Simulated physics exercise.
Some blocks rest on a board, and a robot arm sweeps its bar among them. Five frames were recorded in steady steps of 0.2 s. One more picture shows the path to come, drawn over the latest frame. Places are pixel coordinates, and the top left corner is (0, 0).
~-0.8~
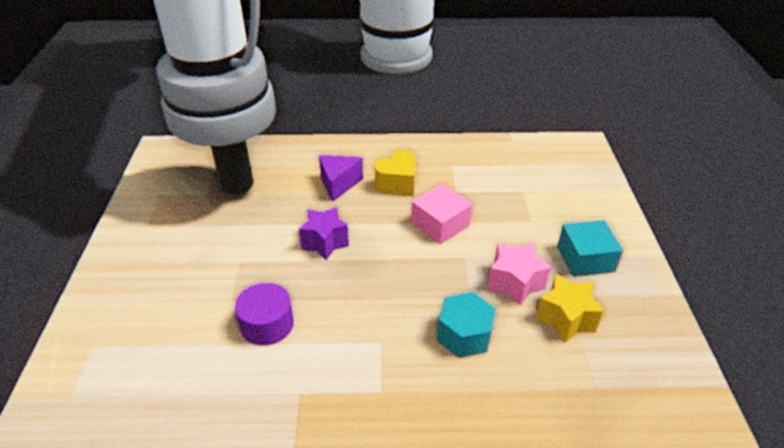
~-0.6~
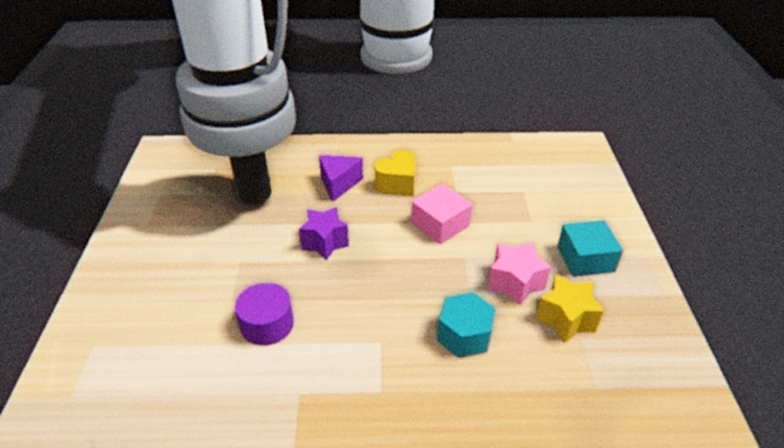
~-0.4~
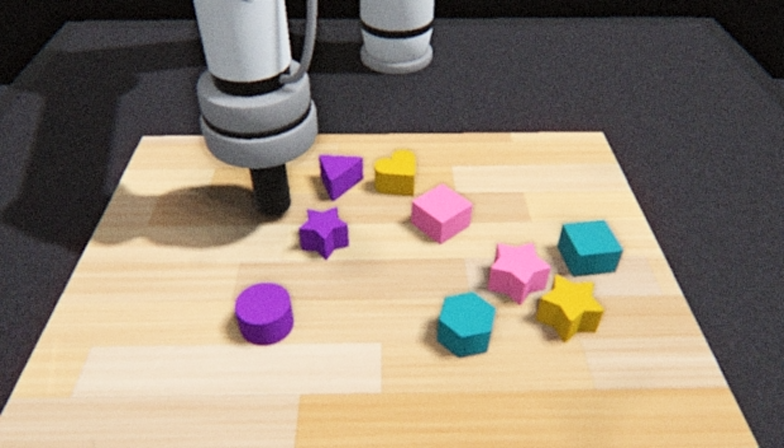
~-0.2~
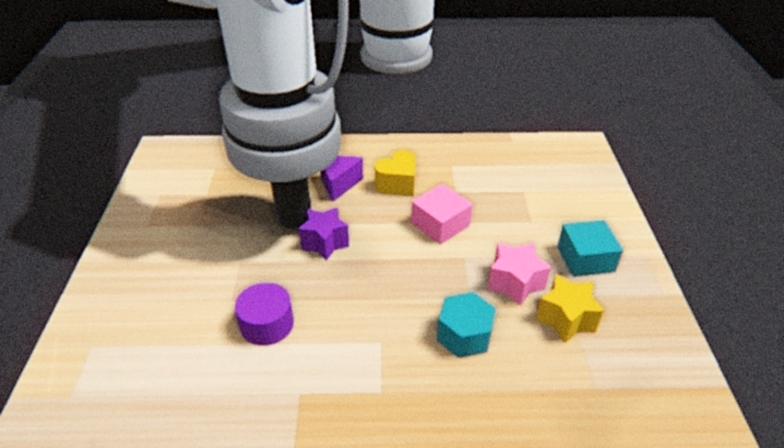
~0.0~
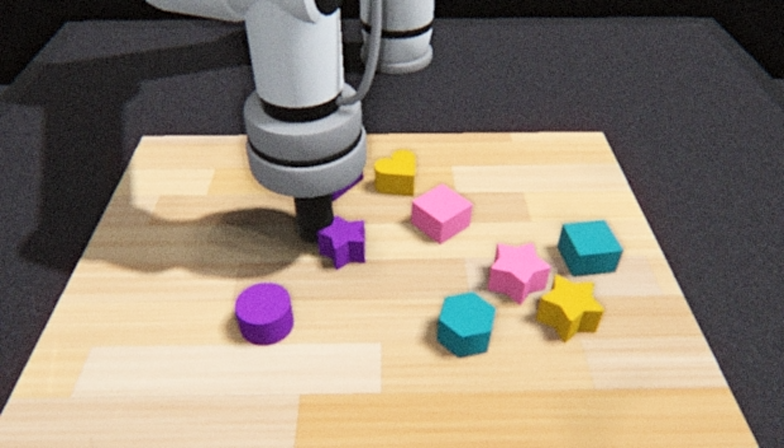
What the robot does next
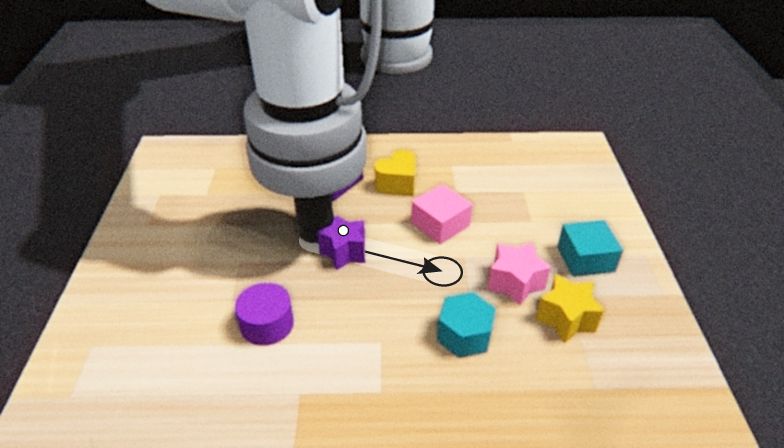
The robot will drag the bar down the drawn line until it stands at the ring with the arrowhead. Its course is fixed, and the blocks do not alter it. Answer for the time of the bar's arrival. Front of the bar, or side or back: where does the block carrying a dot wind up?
Beside or behind it.
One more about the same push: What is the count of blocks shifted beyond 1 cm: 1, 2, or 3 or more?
The way I see it, the answer is one.
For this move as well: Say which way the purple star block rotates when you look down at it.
It rotates clockwise.
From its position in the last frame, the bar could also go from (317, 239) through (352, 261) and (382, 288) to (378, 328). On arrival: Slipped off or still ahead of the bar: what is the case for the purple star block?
The bar no longer has it in front.
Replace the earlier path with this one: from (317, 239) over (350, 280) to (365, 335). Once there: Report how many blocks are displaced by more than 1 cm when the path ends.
The answer is a single block.
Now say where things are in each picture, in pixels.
The first picture shows bar tip (237, 185); block tops, purple star block (323, 221); pink four-sided block (442, 202).
The second picture shows bar (255, 195); blocks unchanged.
The third picture shows bar (274, 206); blocks unchanged.
The fourth picture shows bar (295, 218); blocks unchanged.
The fifth picture shows bar (317, 232); purple star block (343, 231); pink four-sided block (442, 202).
Path on the board, from (317, 239) directly to (443, 271); the dot is on the purple star block.
The first path, step by step. One third of the way, bar (358, 242); purple star block (383, 246).
Two thirds of the way, bar (400, 253); purple star block (415, 263), turned 35° clockwise.
At the end, bar (443, 264); purple star block (430, 275), turned 80° clockwise; pink four-sided block in place.
